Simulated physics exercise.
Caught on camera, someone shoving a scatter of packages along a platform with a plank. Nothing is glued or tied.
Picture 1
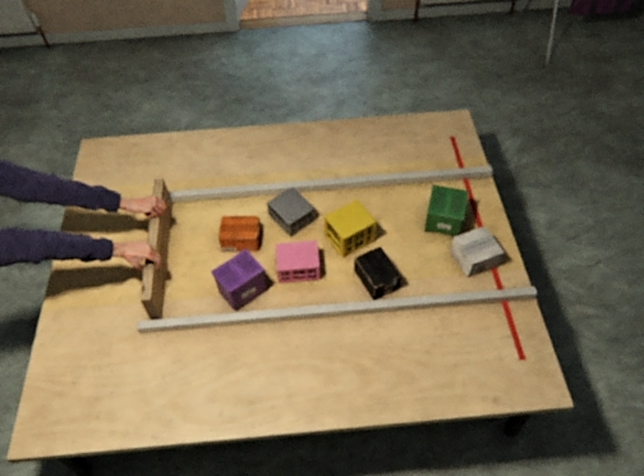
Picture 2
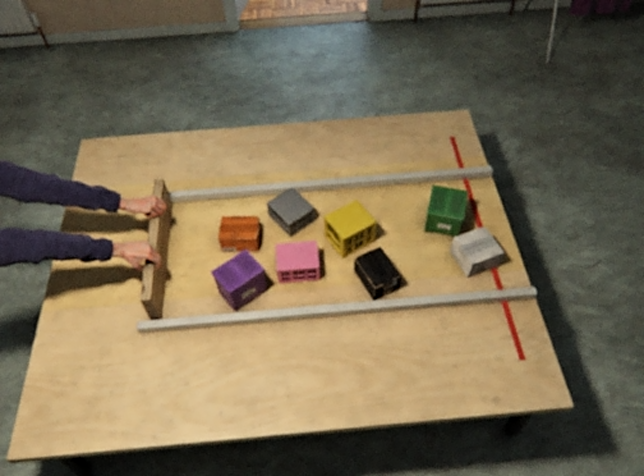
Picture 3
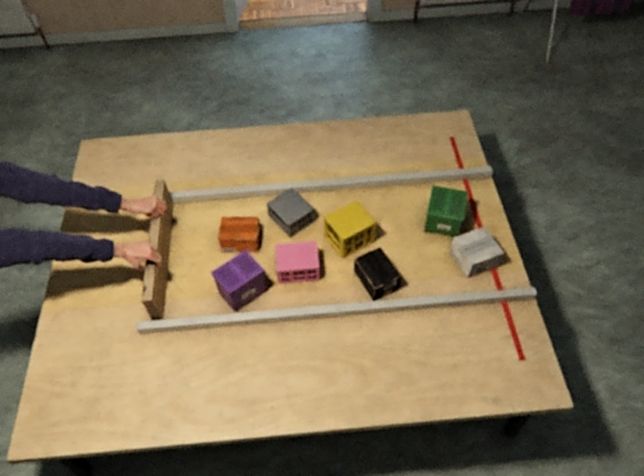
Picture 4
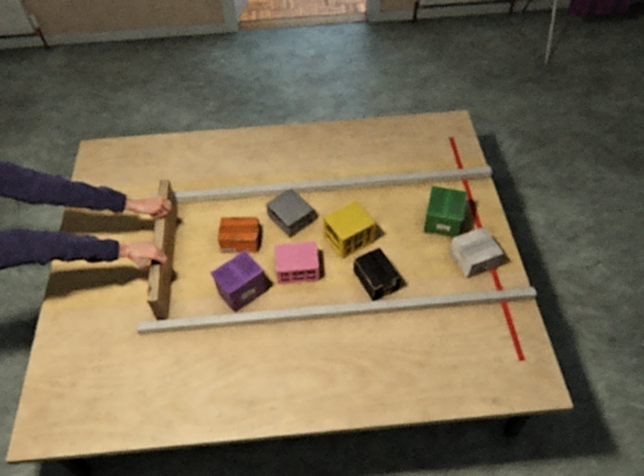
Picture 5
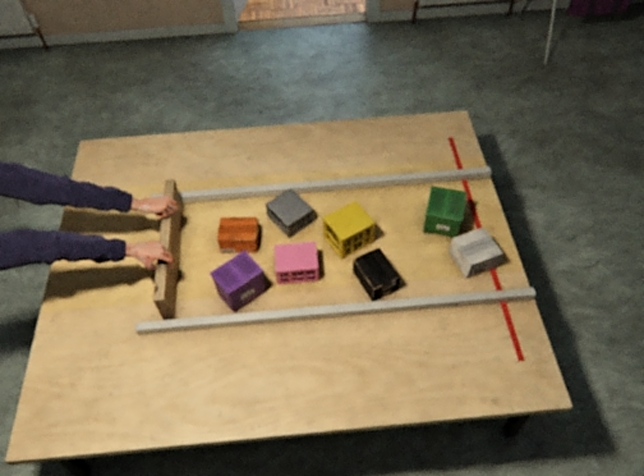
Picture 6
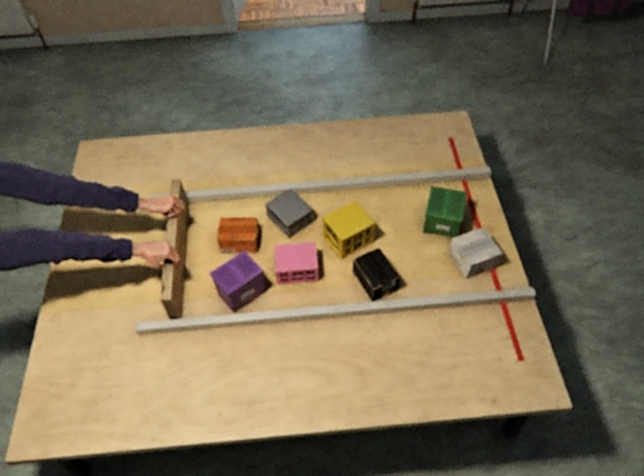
Two hands in dark purple sleeves reach in from the left to grip a wooden plank on a pale wooden table, seen from above in a room with a grey floor. Between two pale rails sit orange, purple, grey, pink, yellow and black boxes, with green and white ones farther right by a red tape line. The hands slide the plank slightly rightward, while the boxes and camera stay still.
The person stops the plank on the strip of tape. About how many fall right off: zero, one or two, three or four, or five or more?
Here the number that fall off is three or four.
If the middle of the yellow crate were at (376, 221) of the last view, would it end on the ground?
The yellow crate drops off.
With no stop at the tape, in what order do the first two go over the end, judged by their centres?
The order is the green tote, the white parcel.
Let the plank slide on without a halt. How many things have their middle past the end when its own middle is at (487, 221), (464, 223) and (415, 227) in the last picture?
It would be 4, 4 and 0.
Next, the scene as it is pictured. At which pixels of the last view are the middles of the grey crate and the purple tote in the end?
The grey crate stops around (486, 184); the purple tote around (520, 270).
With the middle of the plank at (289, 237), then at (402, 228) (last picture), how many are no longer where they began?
5 and 8.
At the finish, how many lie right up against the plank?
The number is 4.
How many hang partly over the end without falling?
That would be 4.
A little later, none off yet; white parcel at rest near (475, 253); green tote at rest near (444, 212); black parcel at rest near (376, 274).
Next, none off yet; white parcel at rest near (475, 253); green tote shifted about its own width near (470, 211); black parcel shifted well along near (448, 276).
When it is over, the number that fall off is three or four; down, yellow crate, black parcel, green tote and white parcel.
